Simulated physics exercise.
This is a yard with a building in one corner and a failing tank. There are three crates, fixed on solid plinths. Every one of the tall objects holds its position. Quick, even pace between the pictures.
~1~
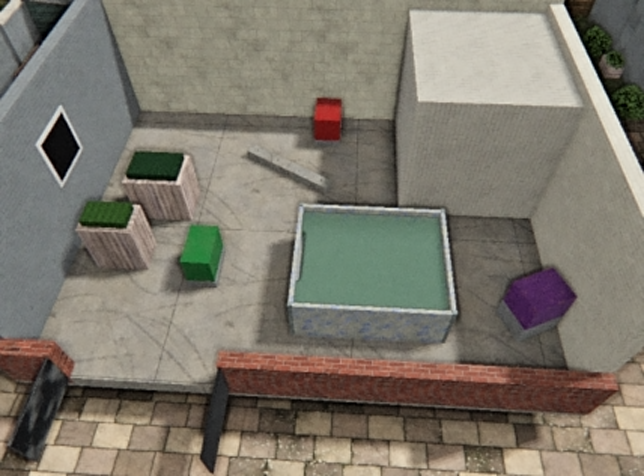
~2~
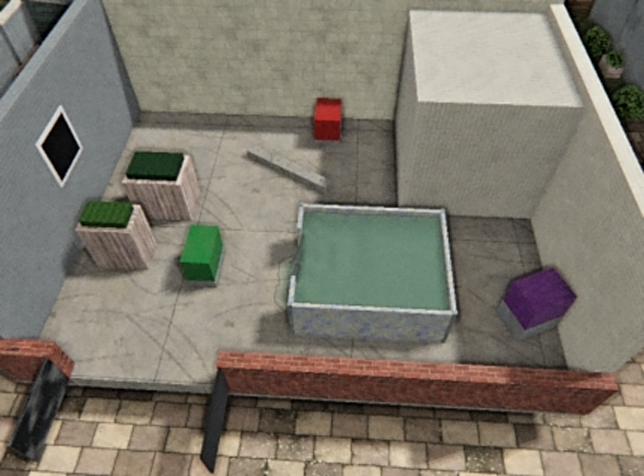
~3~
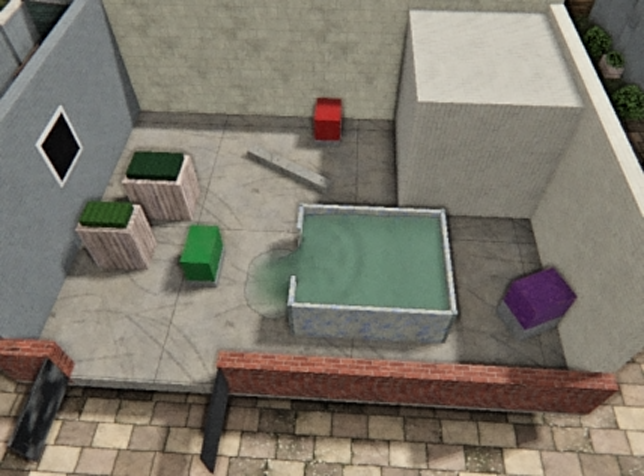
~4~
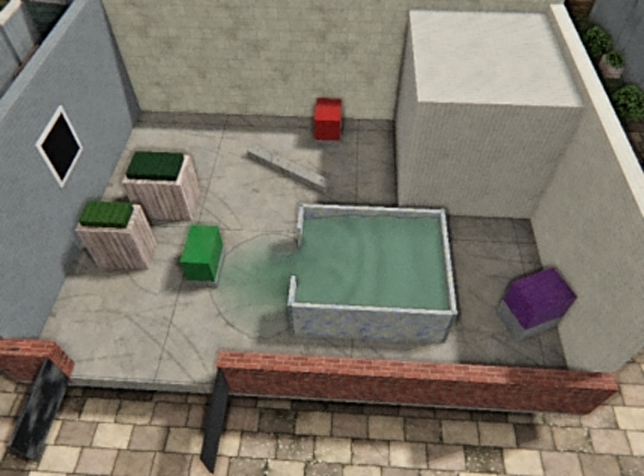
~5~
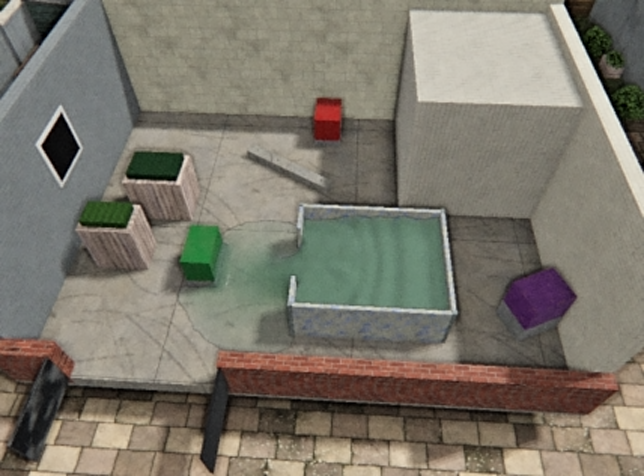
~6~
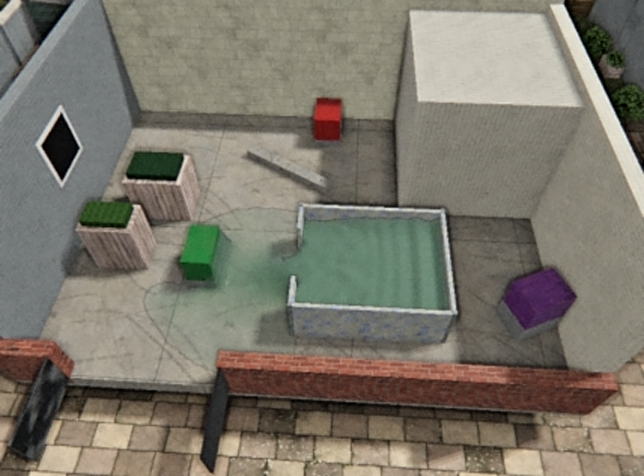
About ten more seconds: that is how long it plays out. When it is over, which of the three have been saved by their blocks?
Green crate: Touched; red crate: Untouched; purple crate: Untouched.
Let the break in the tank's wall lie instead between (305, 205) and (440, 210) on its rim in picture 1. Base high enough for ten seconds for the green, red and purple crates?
The green crate stays untouched; the red crate gets drenched; the purple crate gets drenched.
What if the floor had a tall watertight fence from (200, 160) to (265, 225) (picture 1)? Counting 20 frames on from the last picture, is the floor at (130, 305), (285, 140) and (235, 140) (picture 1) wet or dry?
As listed: Awash, dry, no water.
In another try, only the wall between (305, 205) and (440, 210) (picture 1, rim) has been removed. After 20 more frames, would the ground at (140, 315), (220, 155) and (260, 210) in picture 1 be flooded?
In sequence: Untouched, inundated, inundated.
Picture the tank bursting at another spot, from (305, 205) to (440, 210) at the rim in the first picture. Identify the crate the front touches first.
My pick is the red one.
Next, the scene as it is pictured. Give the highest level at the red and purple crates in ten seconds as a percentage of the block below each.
80 and 0 %, roughly.
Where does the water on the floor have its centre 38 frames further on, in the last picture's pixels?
About (255, 231) in the last view.
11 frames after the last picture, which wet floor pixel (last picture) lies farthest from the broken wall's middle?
Estimated pixel: (179, 114).
A moment on, water covers 30 % of the floor; the green crate water round its plinth, the red crate not reached, the purple crate not reached.
Next, water covers 45 % of the floor; the green crate water round its plinth, the red crate not reached, the purple crate not reached.
Then, water covers 50 % of the floor; the green crate water round its plinth, the red crate water round its plinth, the purple crate not reached.
Later, water covers 65 % of the floor; the green crate water round its plinth, the red crate water round its plinth, the purple crate not reached.
In the end, water covers 80 % of the floor; the green crate was topped, the red crate stayed above the water, the purple crate stayed above the water.
